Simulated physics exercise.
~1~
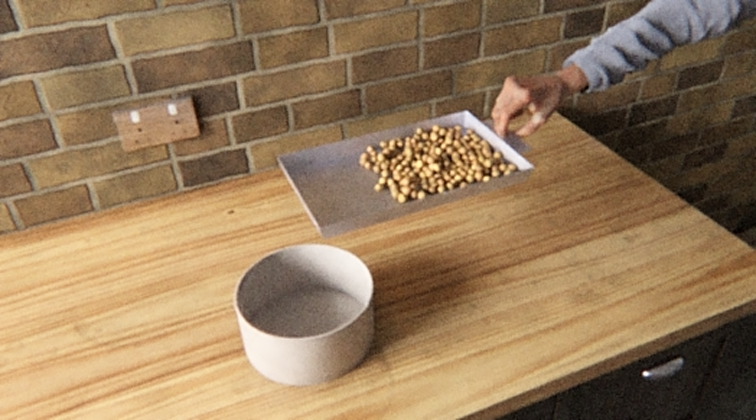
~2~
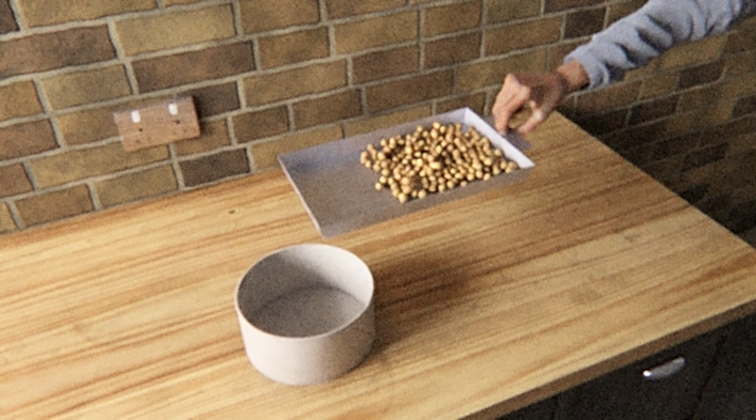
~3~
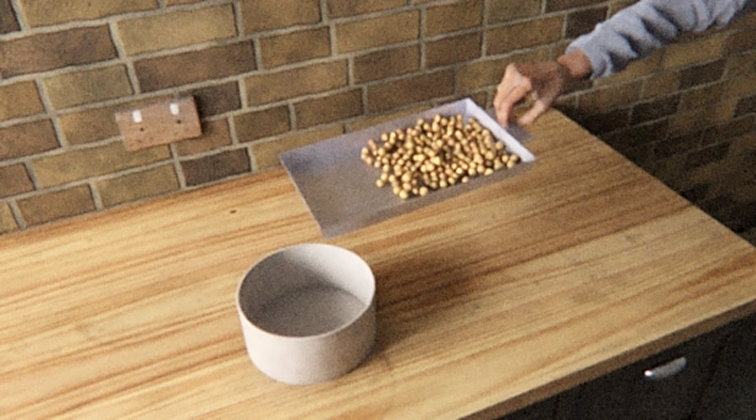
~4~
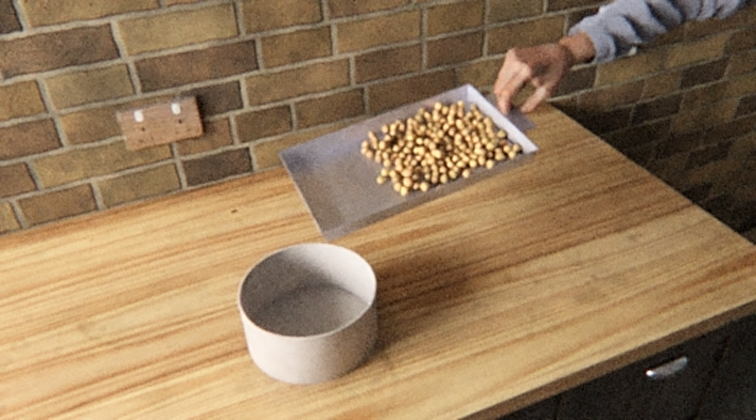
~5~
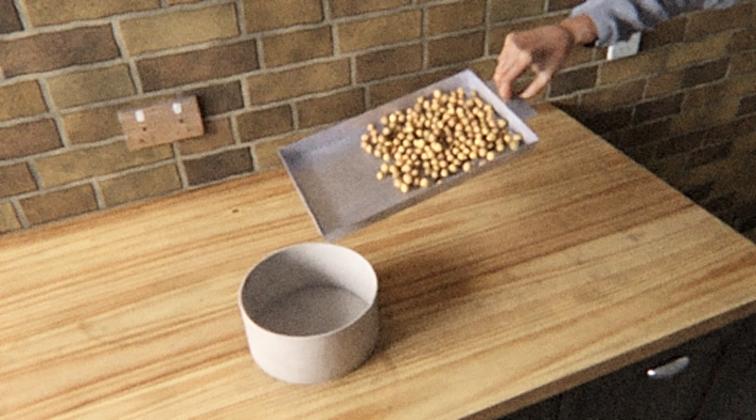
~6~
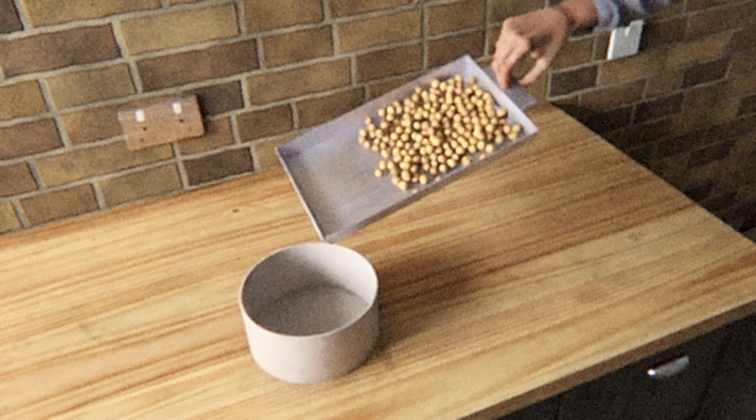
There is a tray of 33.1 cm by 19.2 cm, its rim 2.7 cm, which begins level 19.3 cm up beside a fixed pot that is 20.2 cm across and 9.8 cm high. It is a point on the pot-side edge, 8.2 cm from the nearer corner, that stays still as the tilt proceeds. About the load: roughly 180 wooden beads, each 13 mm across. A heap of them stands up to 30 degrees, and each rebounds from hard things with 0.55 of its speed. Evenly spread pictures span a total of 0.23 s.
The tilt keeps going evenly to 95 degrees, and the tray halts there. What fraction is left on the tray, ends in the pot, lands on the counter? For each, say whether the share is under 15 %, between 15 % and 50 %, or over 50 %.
Left on the tray: Under 15 %; pot: Over 50 %; counter: Under 15 %.
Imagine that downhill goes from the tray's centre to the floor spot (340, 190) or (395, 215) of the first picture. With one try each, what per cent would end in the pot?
Around 35 % for the first direction, around 80 % for the second.
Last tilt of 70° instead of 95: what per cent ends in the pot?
Result: Close to 75 %.
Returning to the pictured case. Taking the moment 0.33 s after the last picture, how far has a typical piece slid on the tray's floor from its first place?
By then it sits near 12 cm from where it began.
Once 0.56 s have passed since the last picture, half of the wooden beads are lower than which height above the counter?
Roughly 16 cm.
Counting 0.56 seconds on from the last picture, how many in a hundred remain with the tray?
It works out to near 50 per cent of the load.
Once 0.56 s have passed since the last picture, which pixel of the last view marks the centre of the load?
Approximately (320, 256) in the last picture.
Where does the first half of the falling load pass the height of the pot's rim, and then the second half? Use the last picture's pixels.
(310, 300) first, (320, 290) later, roughly.
Then, 0.33 s after the last picture, tilt 56 degrees; the tray holds 100 %, the pot 0 %.
Then, 0.56 s after the last picture, tilt 81 degrees; the tray holds 50 %, the pot 25 %.
Then, 0.89 s after the last picture, tilt 95 degrees; the tray holds 0 %, the pot 95 %.
In the end, tray 0 %, pot 100 %, counter 0 %.
